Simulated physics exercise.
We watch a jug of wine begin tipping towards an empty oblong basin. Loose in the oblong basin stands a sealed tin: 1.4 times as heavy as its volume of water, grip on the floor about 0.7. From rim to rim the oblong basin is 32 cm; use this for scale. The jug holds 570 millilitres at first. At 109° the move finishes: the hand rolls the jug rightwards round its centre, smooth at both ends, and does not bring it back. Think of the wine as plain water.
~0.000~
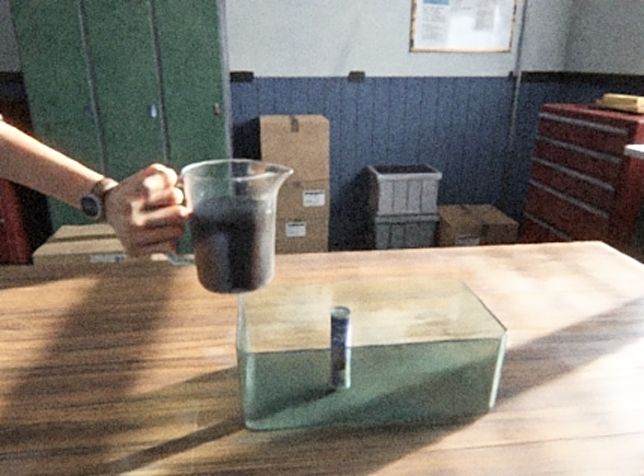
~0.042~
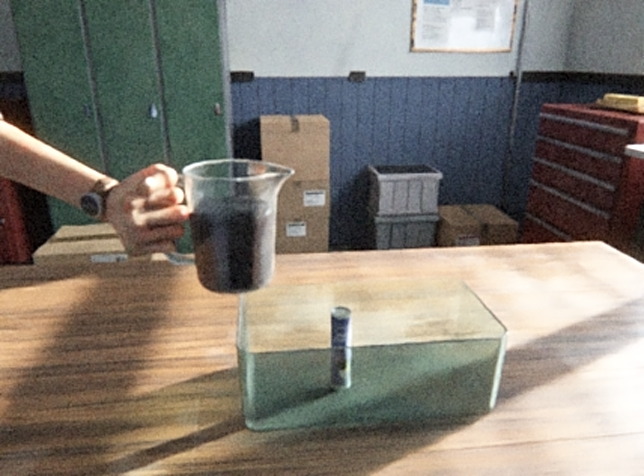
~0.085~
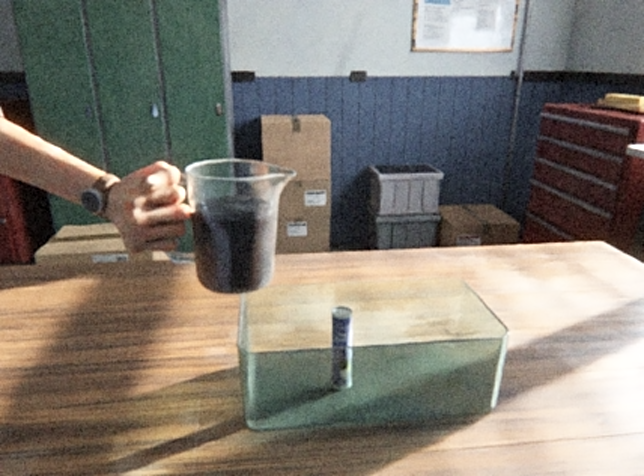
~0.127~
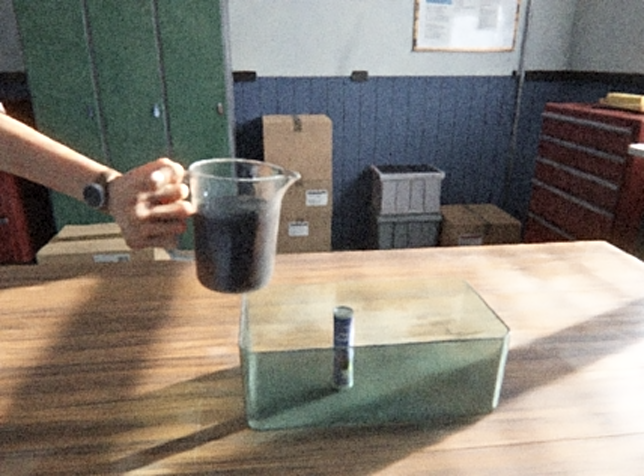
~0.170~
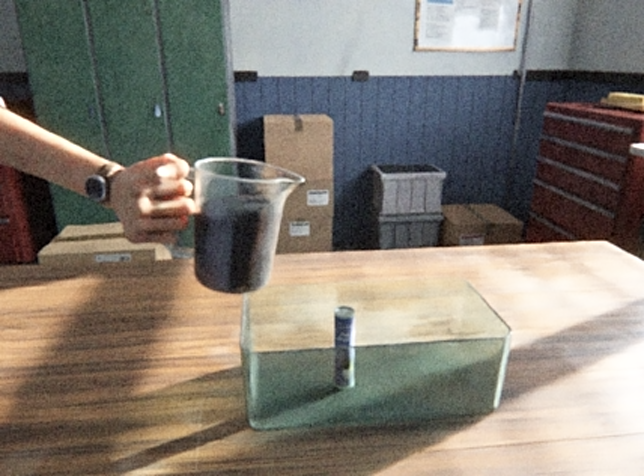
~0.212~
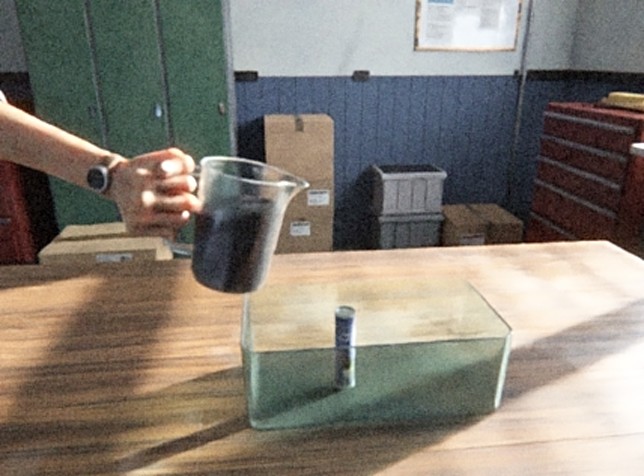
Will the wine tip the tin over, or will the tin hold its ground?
Looks like it can't take it.
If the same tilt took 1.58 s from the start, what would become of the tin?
The tin would overturn.
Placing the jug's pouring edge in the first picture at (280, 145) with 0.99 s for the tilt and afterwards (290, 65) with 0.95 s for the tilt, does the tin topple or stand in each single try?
Trial 1 - tin tips; trial 2 - tin stays standing.
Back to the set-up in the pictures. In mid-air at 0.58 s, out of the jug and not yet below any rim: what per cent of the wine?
Share: Roughly 10 per cent.
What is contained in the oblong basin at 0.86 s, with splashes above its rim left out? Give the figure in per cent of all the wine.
Some 54 per cent.
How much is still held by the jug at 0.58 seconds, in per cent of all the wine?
Roughly 90 percent.
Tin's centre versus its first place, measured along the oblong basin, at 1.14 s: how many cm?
Centre to centre, close to 8 cm.
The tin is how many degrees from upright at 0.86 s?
The tilt is near 5°.
After 0.58 s the tilt is 74° and 90 per cent is still to pour; the tin stands where it began.
After 0.86 s the tilt is 106° and 30 per cent is still to pour; the tin stands where it began.
After 1.14 s the tilt is 109° and 1 per cent is still to pour; the tin lies on its side.
After 1.45 s the tilt is 109° and 0 per cent is still to pour; the tin lies on its side.
In the end the tin lies on its side.
